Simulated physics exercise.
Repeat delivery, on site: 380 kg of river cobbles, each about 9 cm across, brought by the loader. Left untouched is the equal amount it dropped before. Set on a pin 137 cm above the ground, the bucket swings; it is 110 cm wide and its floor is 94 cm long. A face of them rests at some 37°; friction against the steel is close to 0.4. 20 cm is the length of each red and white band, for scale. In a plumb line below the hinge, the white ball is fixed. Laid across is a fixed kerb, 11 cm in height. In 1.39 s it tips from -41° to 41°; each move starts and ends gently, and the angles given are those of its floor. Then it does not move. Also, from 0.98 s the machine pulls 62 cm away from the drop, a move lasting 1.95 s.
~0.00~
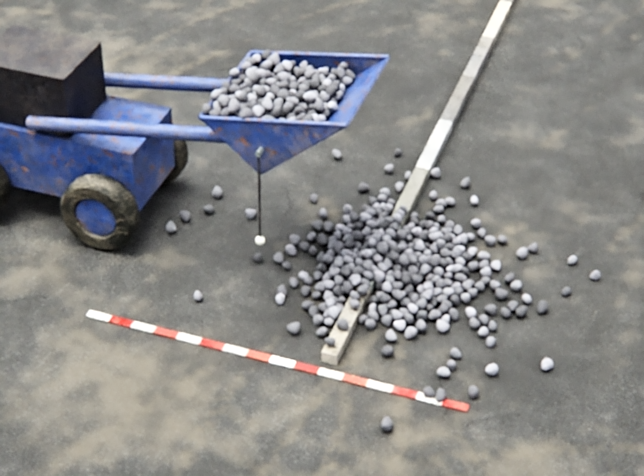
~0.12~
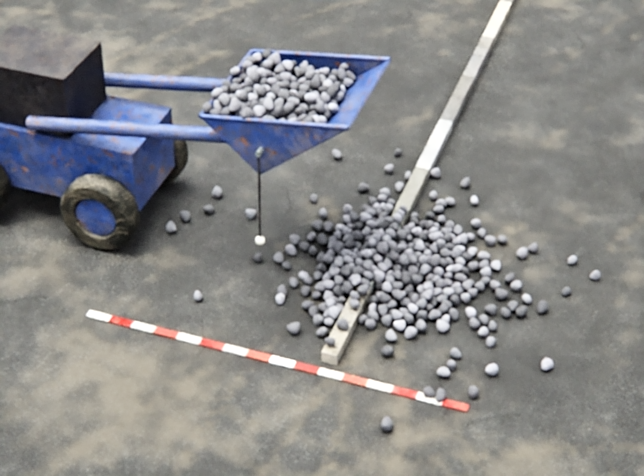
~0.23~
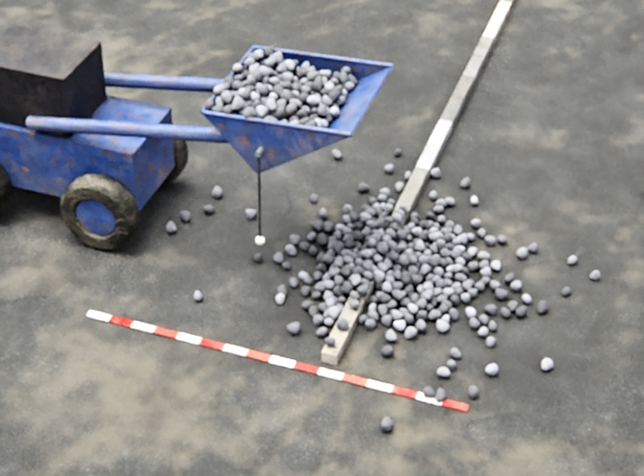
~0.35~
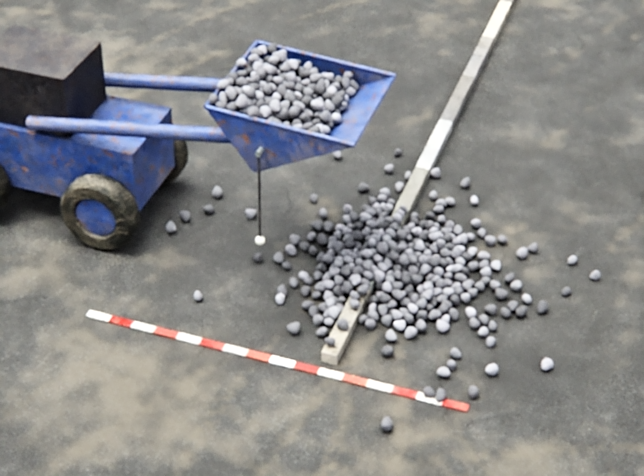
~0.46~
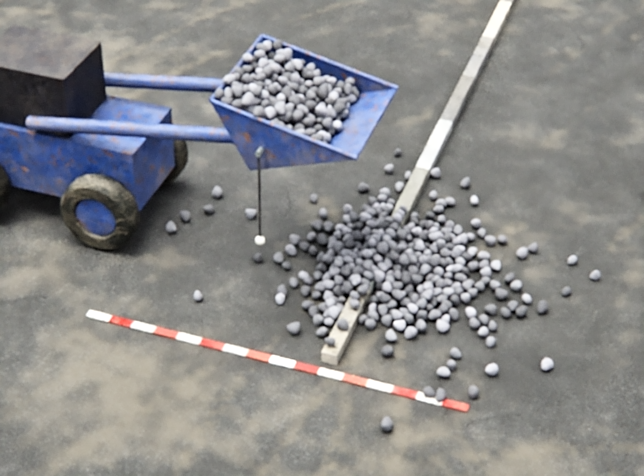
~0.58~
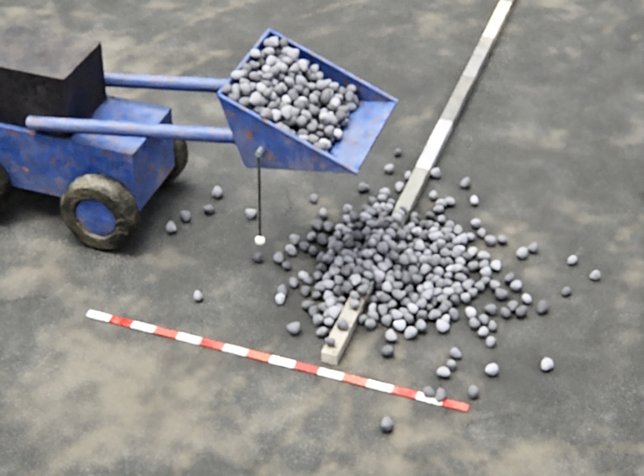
A blue loader with dark wheels stands at the left on a mottled grey floor, seen from above at an angle by a still camera, its raised bucket full of grey stones. Beside it, more stones lie heaped across a long pale kerb, behind a red-and-white striped rod. The bucket slowly tilts forward, its right lip lowering, while the stones inside shift slightly and the scattered heap stays still.
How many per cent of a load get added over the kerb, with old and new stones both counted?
42 %.
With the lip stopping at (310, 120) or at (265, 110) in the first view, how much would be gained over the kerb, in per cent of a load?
Around 10 and 0 percent respectively.
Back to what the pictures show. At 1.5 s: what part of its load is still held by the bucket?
I'd say about 40 per cent.
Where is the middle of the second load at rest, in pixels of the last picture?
I'd point to about (367, 254).
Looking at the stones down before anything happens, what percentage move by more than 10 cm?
About 15 per cent.
After 1.0 s the floor is at 28°; in per cent of one load, 99 in the bucket, 45 on this side of the kerb, 56 over the kerb; the foremost stones are at (546, 308).
After 1.5 s the floor is at 41°; in per cent of one load, 38 in the bucket, 101 on this side of the kerb, 62 over the kerb; the foremost stones are at (546, 308).
After 3.4 s the floor is at 41°; in per cent of one load, 0 in the bucket, 103 on this side of the kerb, 98 over the kerb; the foremost stones are at (565, 288).
After 6.1 s the floor is at 41°; in per cent of one load, 0 in the bucket, 103 on this side of the kerb, 98 over the kerb; the foremost stones are at (565, 288). Net gain over the kerb, 42.
